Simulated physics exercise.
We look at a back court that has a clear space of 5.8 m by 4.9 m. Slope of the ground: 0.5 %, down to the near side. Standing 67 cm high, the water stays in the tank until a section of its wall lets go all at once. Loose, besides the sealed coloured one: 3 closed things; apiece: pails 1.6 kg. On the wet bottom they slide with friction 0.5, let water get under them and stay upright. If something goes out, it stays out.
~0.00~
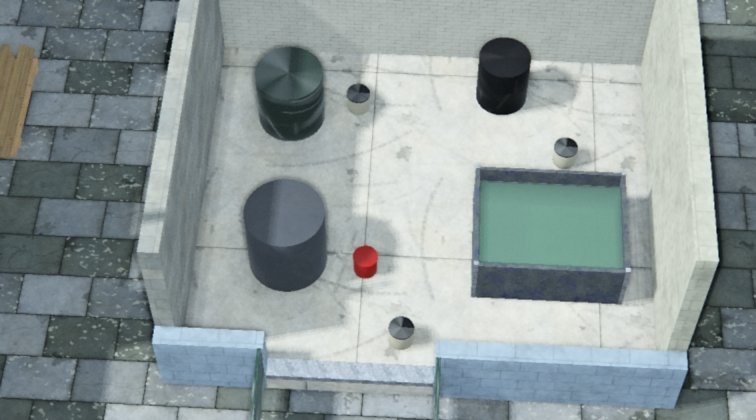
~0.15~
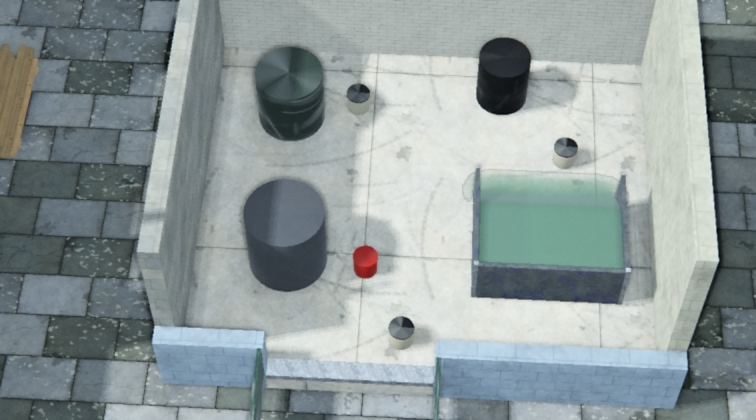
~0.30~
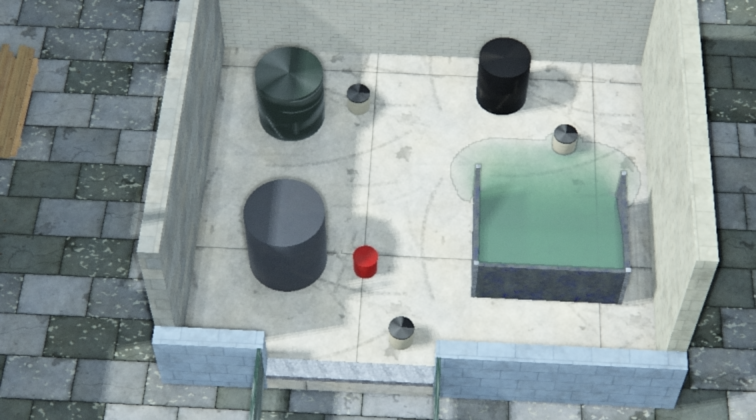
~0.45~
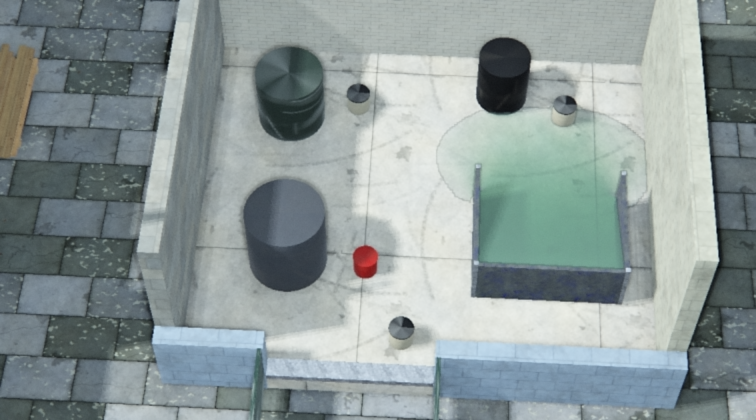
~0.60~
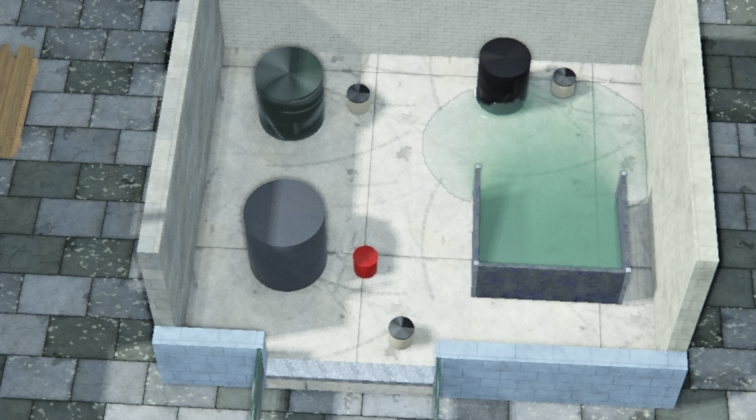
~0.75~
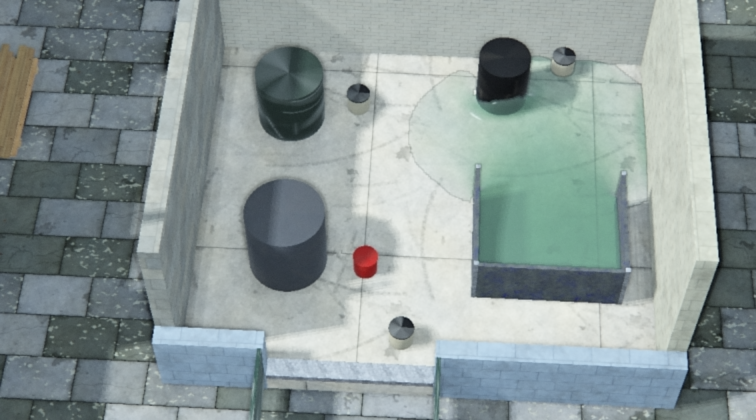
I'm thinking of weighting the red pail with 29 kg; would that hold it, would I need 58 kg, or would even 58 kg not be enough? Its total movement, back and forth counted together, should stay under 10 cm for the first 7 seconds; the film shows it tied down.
Pick: The lighter.
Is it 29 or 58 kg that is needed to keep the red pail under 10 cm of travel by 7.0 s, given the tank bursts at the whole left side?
Note: High mass only.
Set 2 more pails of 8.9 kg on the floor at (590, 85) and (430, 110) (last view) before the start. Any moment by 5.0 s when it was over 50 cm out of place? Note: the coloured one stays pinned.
Taking them one by one: Above the mark; above the mark.
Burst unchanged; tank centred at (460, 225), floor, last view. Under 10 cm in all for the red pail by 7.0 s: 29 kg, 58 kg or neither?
So then the lighter weight suffices.
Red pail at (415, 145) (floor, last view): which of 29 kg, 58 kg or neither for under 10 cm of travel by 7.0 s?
Lab note - result: Lighter mass suffices.
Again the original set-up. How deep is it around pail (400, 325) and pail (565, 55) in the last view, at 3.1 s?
First roughly 0 cm, second roughly 17 cm.
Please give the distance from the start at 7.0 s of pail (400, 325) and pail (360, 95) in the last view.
40 cm and 300 cm.
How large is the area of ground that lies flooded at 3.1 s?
Roughly 15 m2.
After 1.4 s the red pail would be 0 cm from its start with 29 kg and 0 cm from its start with 58 kg; 0 cm of water round it then.
After 3.1 s the red pail would be 0 cm from its start with 29 kg and 0 cm from its start with 58 kg; 0 cm of water round it then.
After 4.9 s the red pail would be 0 cm from its start with 29 kg and 0 cm from its start with 58 kg; 2 cm of water round it then.
After 7.0 s the red pail would be 0 cm from its start with 29 kg and 0 cm from its start with 58 kg; 4 cm of water round it then.
